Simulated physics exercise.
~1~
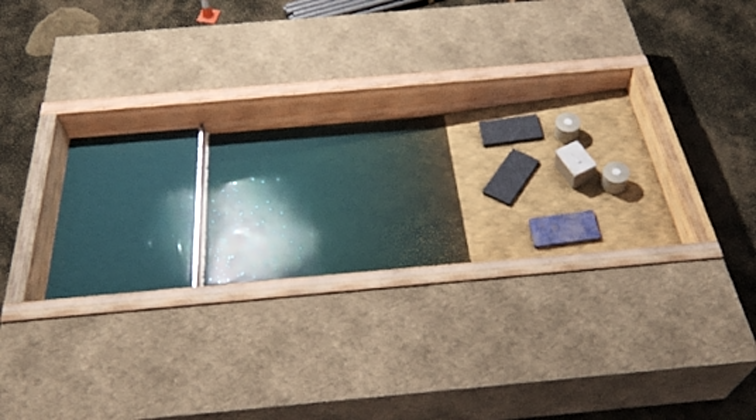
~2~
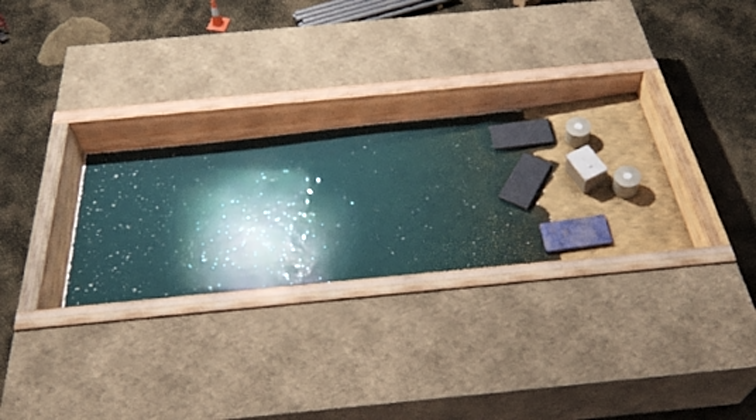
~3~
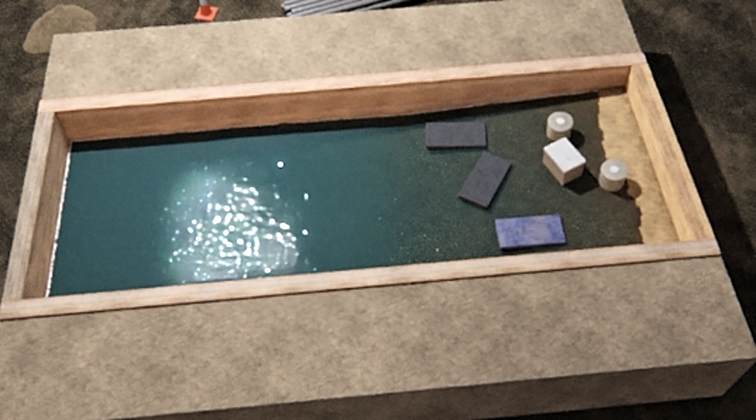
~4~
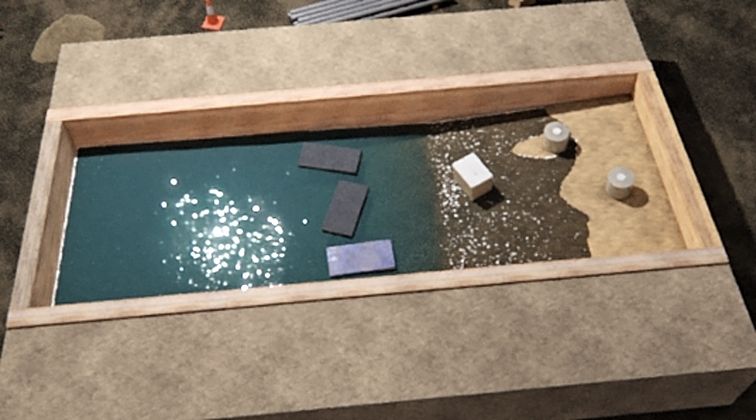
In the video, a thin barrier holding water in a timber-edged basin disappears and water spreads right onto a sandy slope, around dark slabs, a blue float, a white box and pale tubs, then draws back, leaving the slabs and blue float far left, afloat.
